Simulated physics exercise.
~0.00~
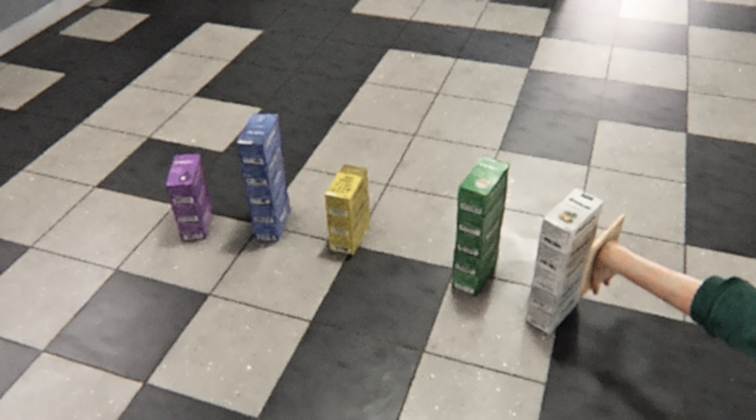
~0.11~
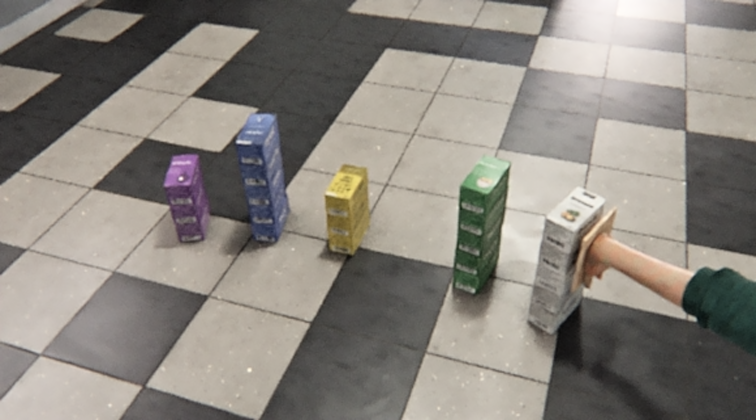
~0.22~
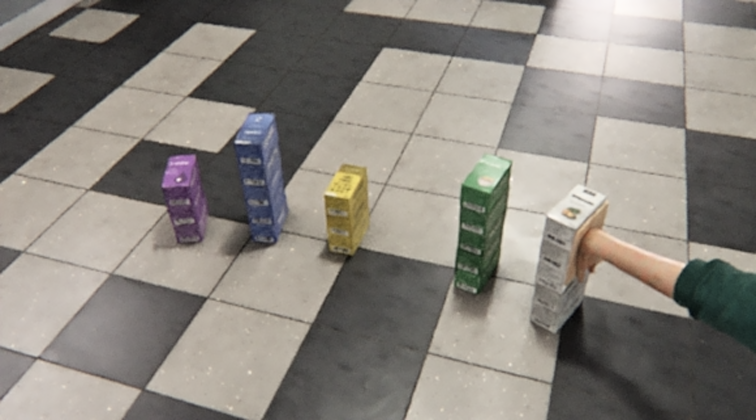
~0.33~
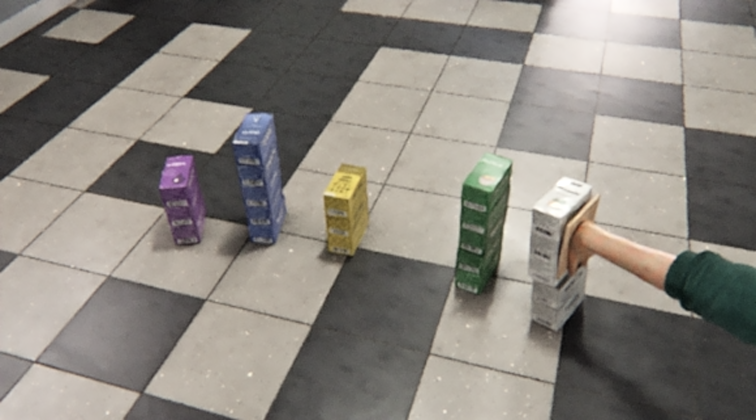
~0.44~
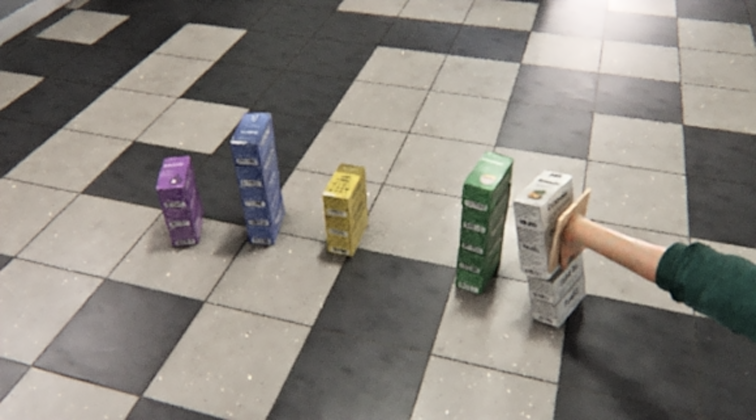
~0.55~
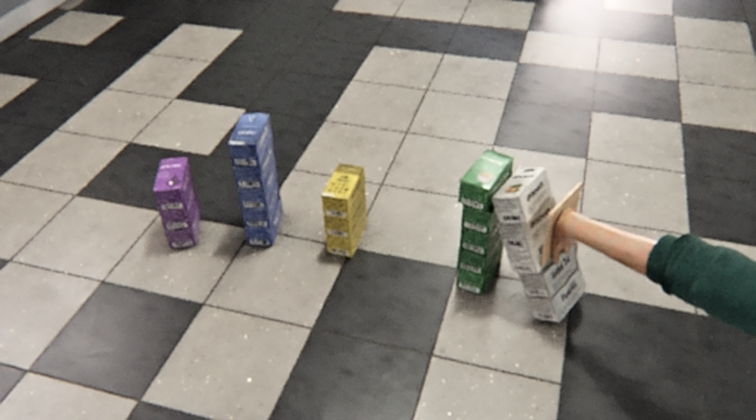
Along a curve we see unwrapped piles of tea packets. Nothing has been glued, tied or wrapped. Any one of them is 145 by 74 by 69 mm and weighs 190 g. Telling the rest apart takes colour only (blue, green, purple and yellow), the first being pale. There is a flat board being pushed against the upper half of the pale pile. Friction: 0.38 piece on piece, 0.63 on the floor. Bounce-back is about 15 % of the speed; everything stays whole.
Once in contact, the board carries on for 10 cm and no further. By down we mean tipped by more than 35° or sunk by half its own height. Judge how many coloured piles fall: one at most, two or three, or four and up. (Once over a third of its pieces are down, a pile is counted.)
Two or three.
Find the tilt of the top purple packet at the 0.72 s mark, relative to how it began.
Tilt from start: Approx. 0 degrees.
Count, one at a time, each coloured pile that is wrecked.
That makes 2 altogether.
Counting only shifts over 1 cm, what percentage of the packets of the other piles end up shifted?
50 % shifted.
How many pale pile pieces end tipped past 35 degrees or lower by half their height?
The total comes to 5.
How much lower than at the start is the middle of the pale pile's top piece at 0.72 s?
Roughly 4 cm.
After 0.72 s, 5 of the pale pile down; none of the 16 other packets down, 5 disturbed; top green packet 8° from how it stood.
After 0.92 s, 5 of the pale pile down; 5 of the 16 other packets down; top green packet 35° from how it stood, 52 mm lower.
After 1.16 s, 5 of the pale pile down; 5 of the 16 other packets down; top yellow packet 22° from how it stood; top green packet 3° from how it stood, 20 cm lower.
In the end (1.8 s), 5 of the pale pile down; 7 of the 16 other packets down; top yellow packet 38° from how it stood, 8 cm lower; top green packet 4° from how it stood, 21 cm lower. Wrecked, green and yellow. From the last view, middles, top yellow packet near (287, 205), top green packet near (349, 195).
